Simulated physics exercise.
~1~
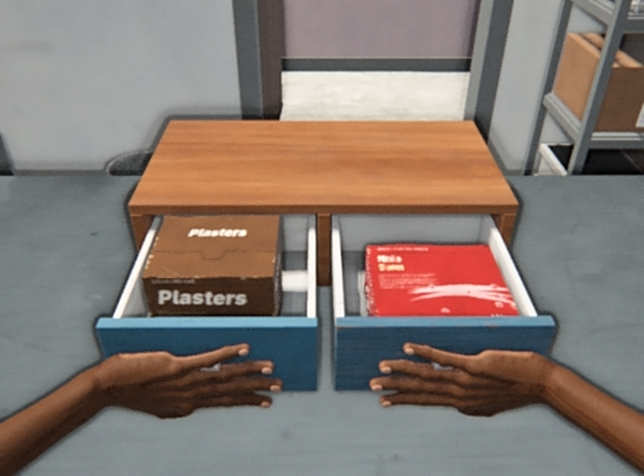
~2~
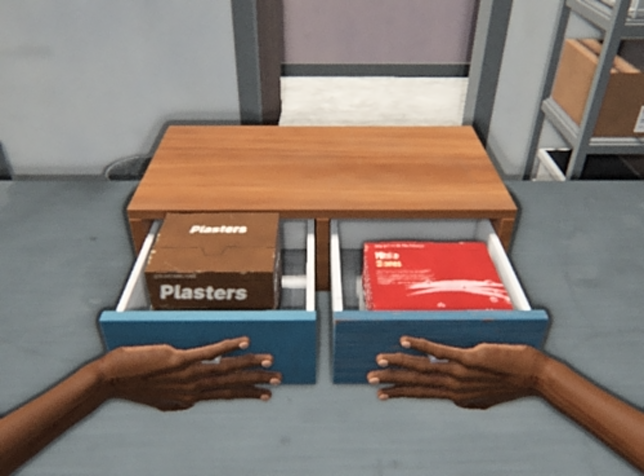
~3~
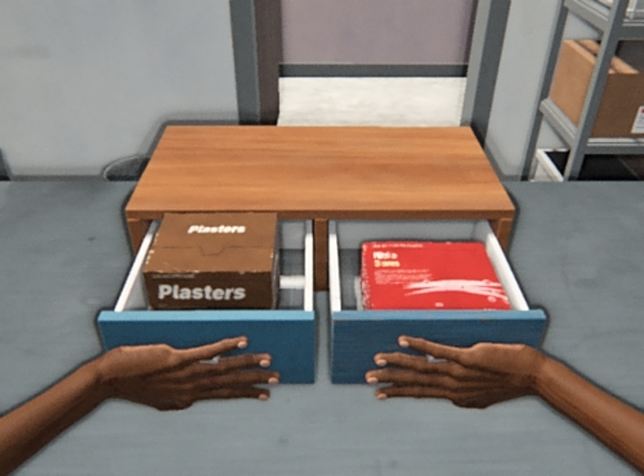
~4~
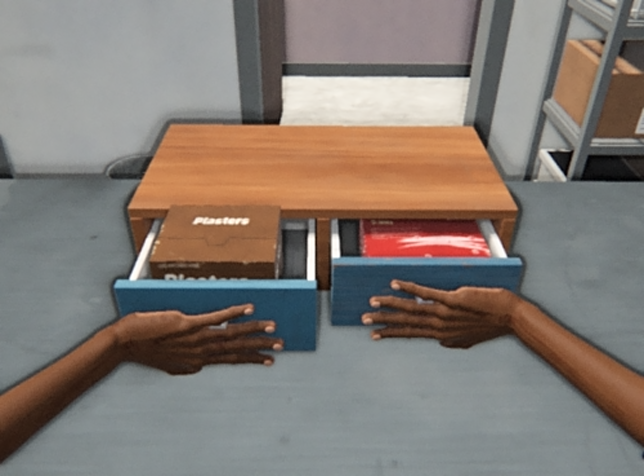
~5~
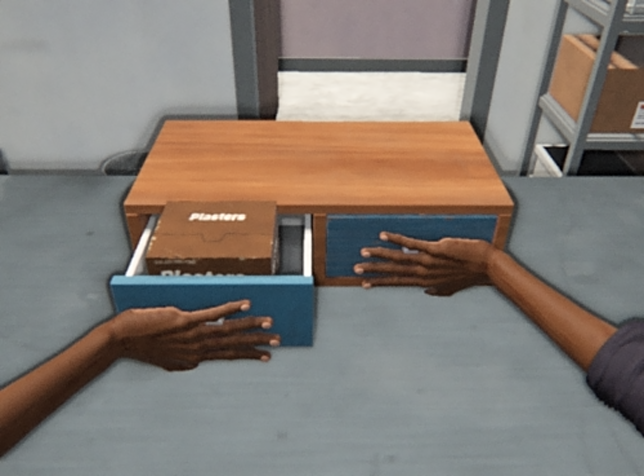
Two blue-fronted drawers stand open in a small wooden chest on a grey surface, seen from the front and slightly above, with a shelf of boxes behind at the right. A brown box marked Plasters sits in the left drawer and a red box lies in the right one, while a hand rests against each front. After a slight sway of the view, both hands push and the drawers slide partway in. The left drawer then stops, still ajar with its brown box showing. The right drawer keeps going until it is shut, hiding the red box.
